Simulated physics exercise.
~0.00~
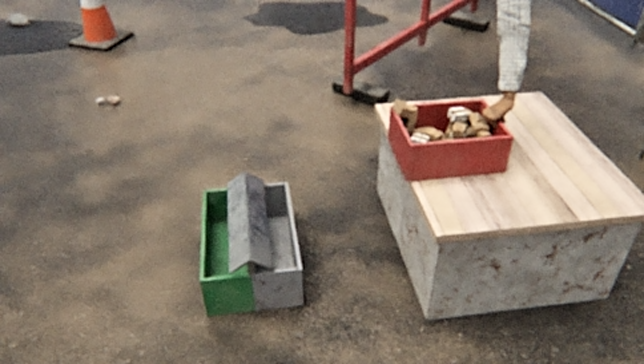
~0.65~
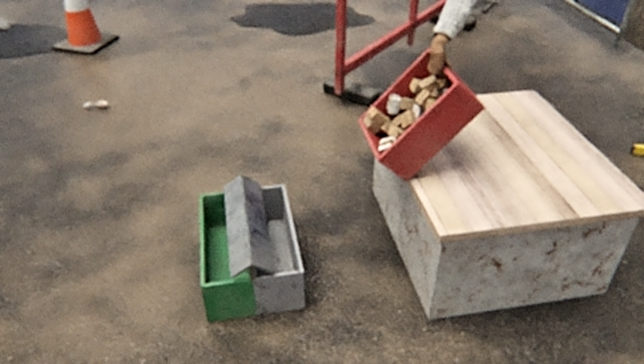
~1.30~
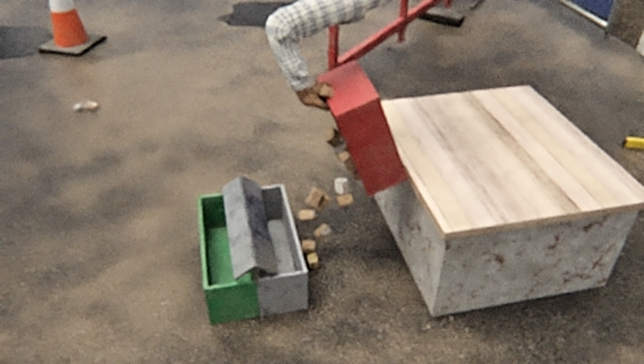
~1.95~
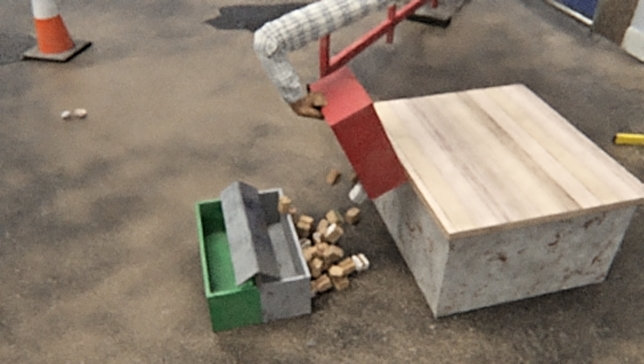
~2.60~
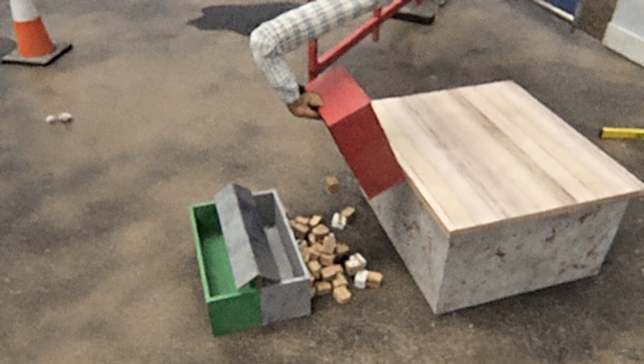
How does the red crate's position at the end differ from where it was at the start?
At the start the red crate sits upright on top of the bench. By the end it is further left, held steeply tipped at the bench's left edge.
